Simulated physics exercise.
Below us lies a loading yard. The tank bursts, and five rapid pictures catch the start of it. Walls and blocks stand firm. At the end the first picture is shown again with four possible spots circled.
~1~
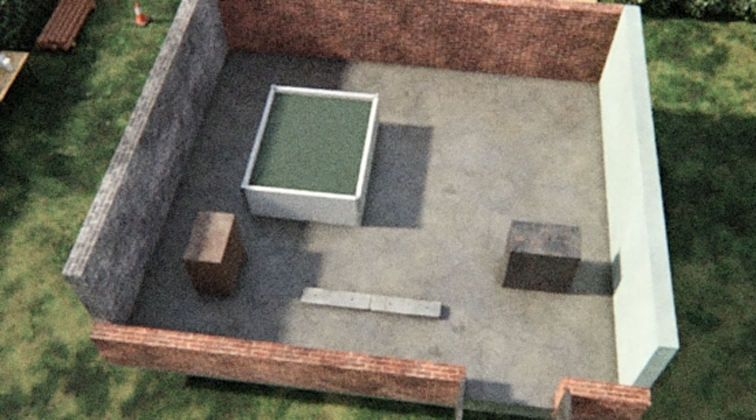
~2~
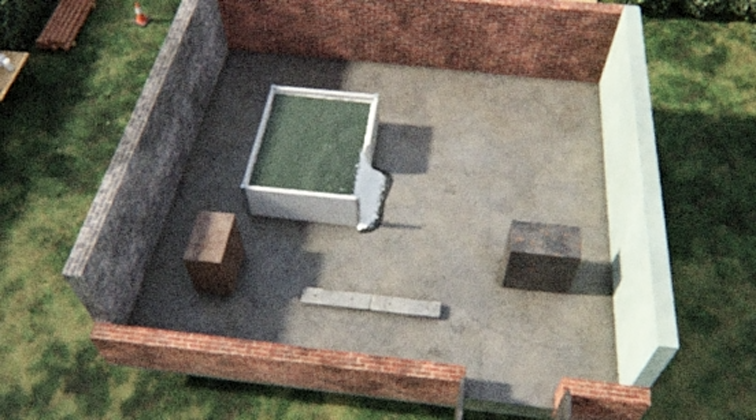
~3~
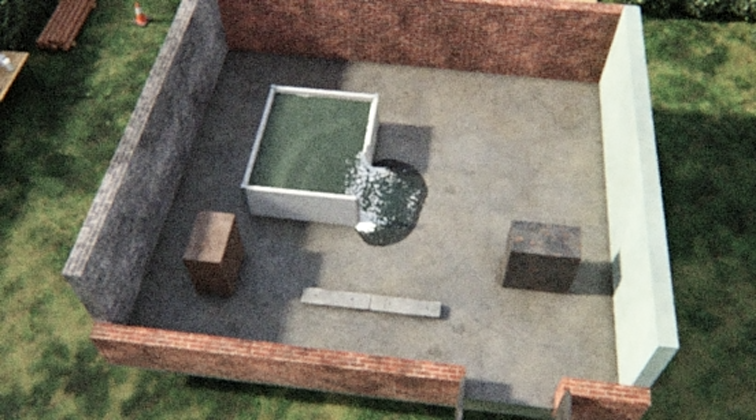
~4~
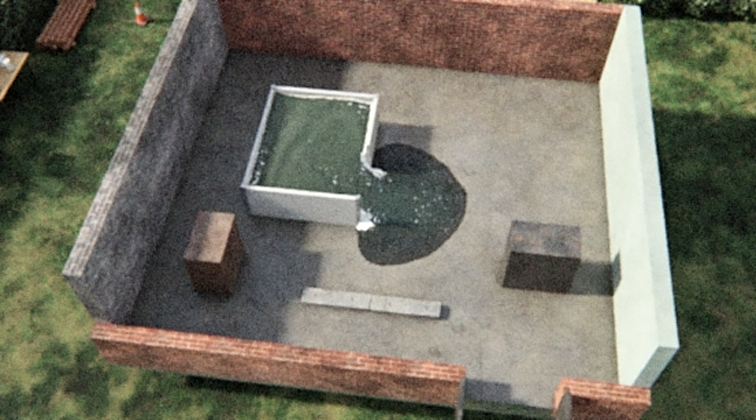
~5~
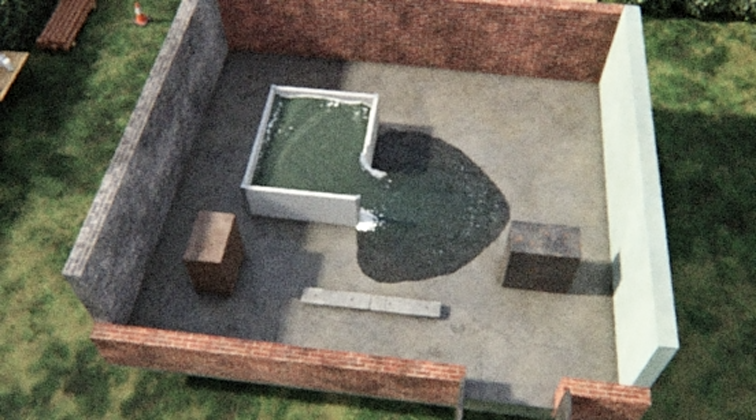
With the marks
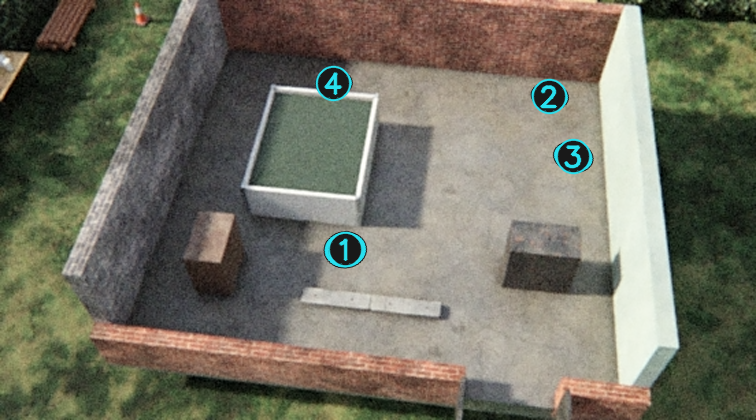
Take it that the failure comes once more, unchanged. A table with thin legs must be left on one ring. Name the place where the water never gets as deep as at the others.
Take 1.
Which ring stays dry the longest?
The answer is 4.
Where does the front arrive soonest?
It is 3.
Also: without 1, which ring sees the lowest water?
That is ring 4.
On the marked copy, 1 at (345, 249); 2 at (549, 96); 3 at (573, 156); 4 at (333, 83).
Choosing 1, the water peaks at about 5 % of the depth that stood in the tank.
Choosing 2, the water peaks at about 27 % of the depth that stood in the tank.
Choosing 3, the water peaks at about 33 % of the depth that stood in the tank.
Choosing 4, the water peaks at about 13 % of the depth that stood in the tank.
